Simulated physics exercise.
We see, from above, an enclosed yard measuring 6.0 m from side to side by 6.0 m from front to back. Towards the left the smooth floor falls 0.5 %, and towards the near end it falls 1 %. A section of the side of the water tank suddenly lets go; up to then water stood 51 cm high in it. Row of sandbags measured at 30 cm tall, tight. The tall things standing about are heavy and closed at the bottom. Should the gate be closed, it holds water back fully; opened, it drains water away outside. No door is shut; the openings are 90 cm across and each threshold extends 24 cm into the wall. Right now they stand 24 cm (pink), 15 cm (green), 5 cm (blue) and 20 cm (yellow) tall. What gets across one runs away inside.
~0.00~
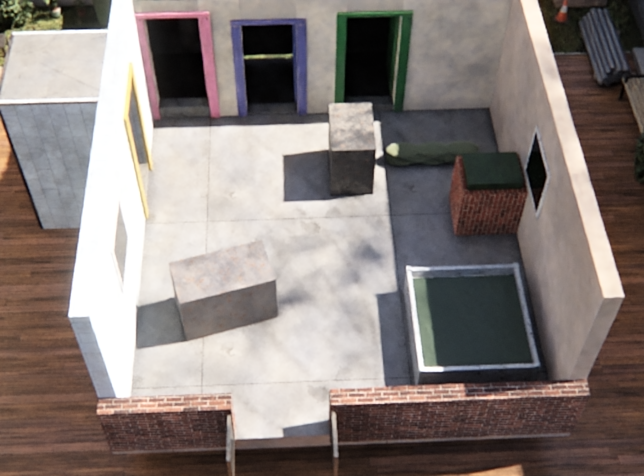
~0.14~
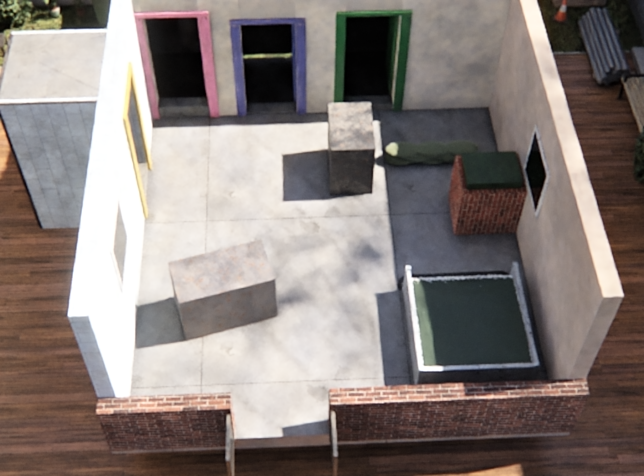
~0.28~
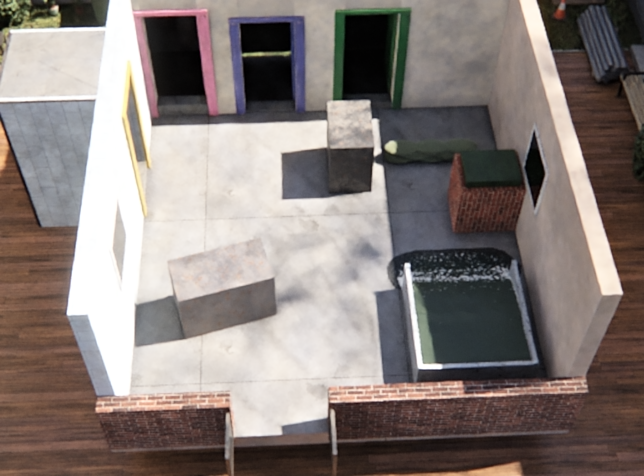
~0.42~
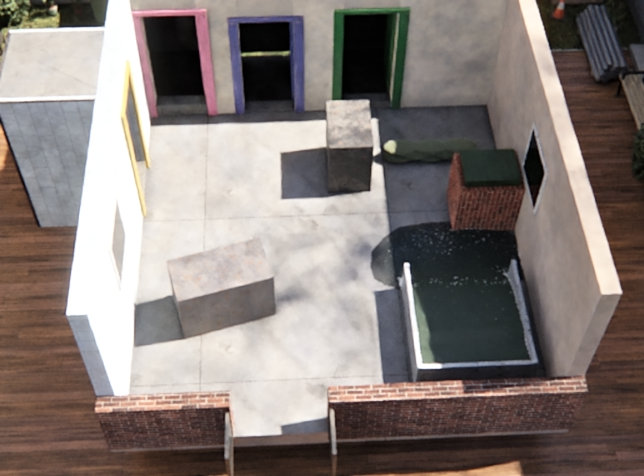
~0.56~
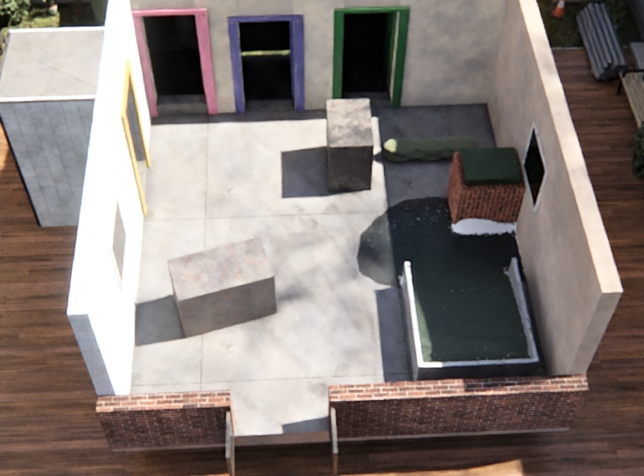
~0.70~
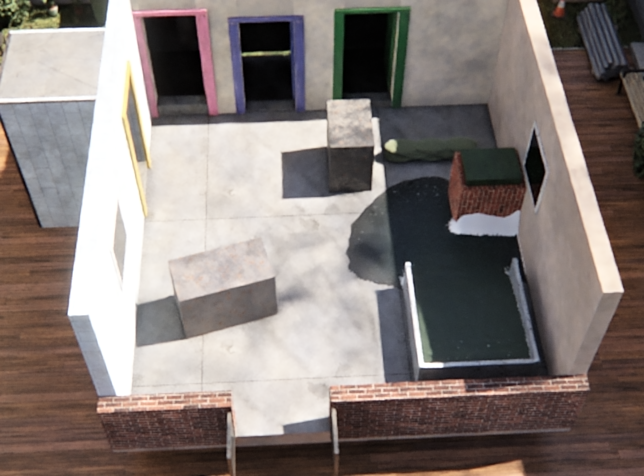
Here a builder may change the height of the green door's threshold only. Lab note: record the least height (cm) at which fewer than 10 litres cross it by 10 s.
Least height: 10.5 cm.
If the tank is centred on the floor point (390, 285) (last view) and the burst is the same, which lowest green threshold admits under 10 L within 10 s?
In that case about 11.5 cm.
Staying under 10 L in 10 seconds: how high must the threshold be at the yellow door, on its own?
Yellow: Roughly 6.5 cm.
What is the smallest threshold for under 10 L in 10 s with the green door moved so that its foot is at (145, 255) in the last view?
Roughly 7.5 cm.
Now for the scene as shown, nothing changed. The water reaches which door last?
It's the pink door.
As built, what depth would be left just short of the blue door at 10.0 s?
About 3.5 cm.
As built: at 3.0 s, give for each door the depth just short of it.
Depths in cm - pink: 0, green: 11, blue: 1, yellow: 0.
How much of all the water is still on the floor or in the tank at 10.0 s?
Some 98 %.
After 1.4 s water covers 20 % of the floor, deepest (34 cm) near (469, 235); it has not reached the green door.
After 3.0 s water covers 45 % of the floor, deepest (28 cm) near (552, 405); 11 cm at the green door, 1 litre in over its 15 cm threshold.
After 10.0 s water covers 90 % of the floor, deepest (8 cm) near (129, 425); 2 cm at the green door, 1 litre in over its 15 cm threshold.
At the green door as built, the water arrived by 1.7 s and peaked near 15 cm at 2.4 s.
Run again over the same 10 s with other heights there, 19 litres in over 9 cm, 6 litres over 12 cm. The limit of 10 litres is kept from about 10.5 cm up.
